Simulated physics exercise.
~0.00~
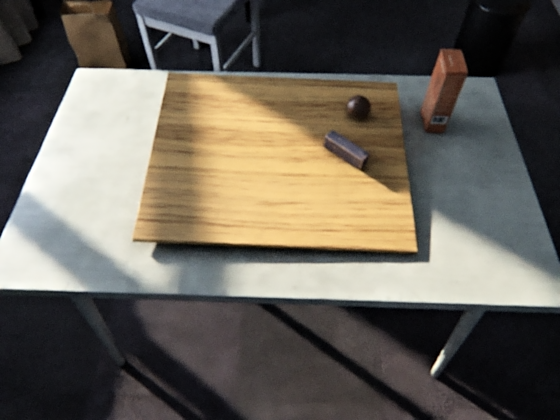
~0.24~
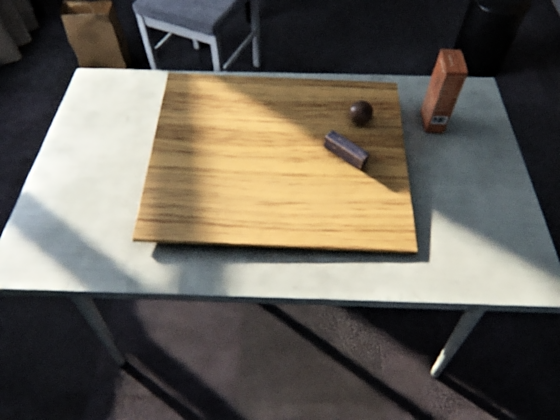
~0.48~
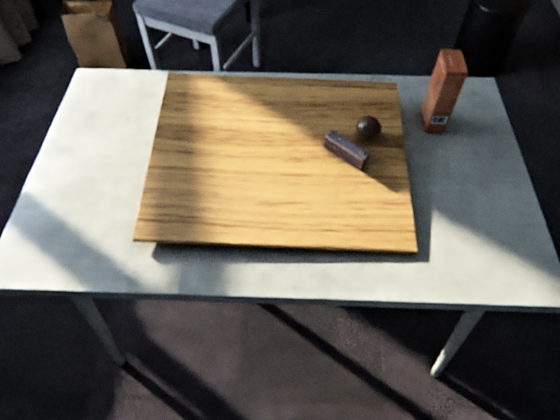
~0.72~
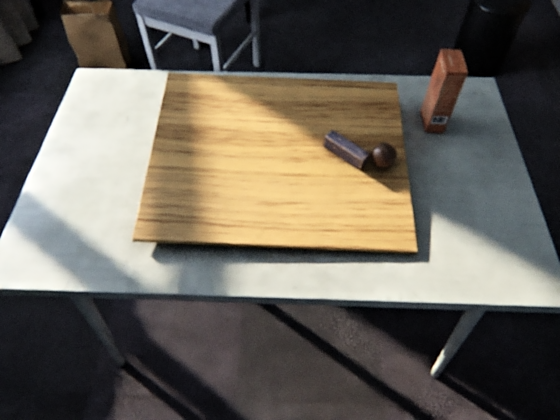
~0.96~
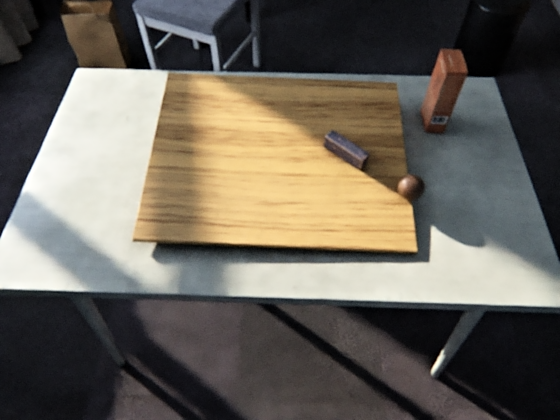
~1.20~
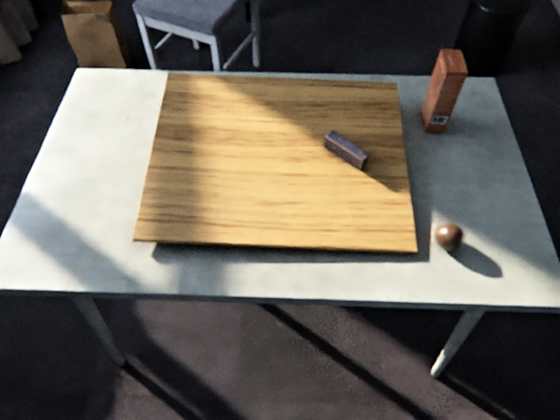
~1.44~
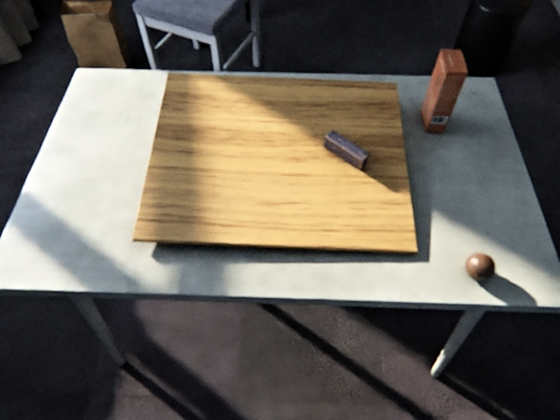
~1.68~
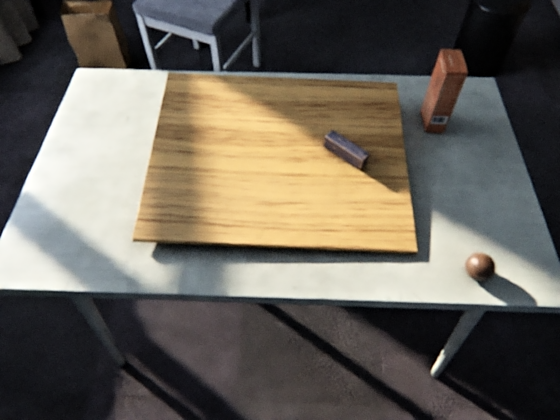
A brown ball rolls off the wooden board's right edge and stops on the table.
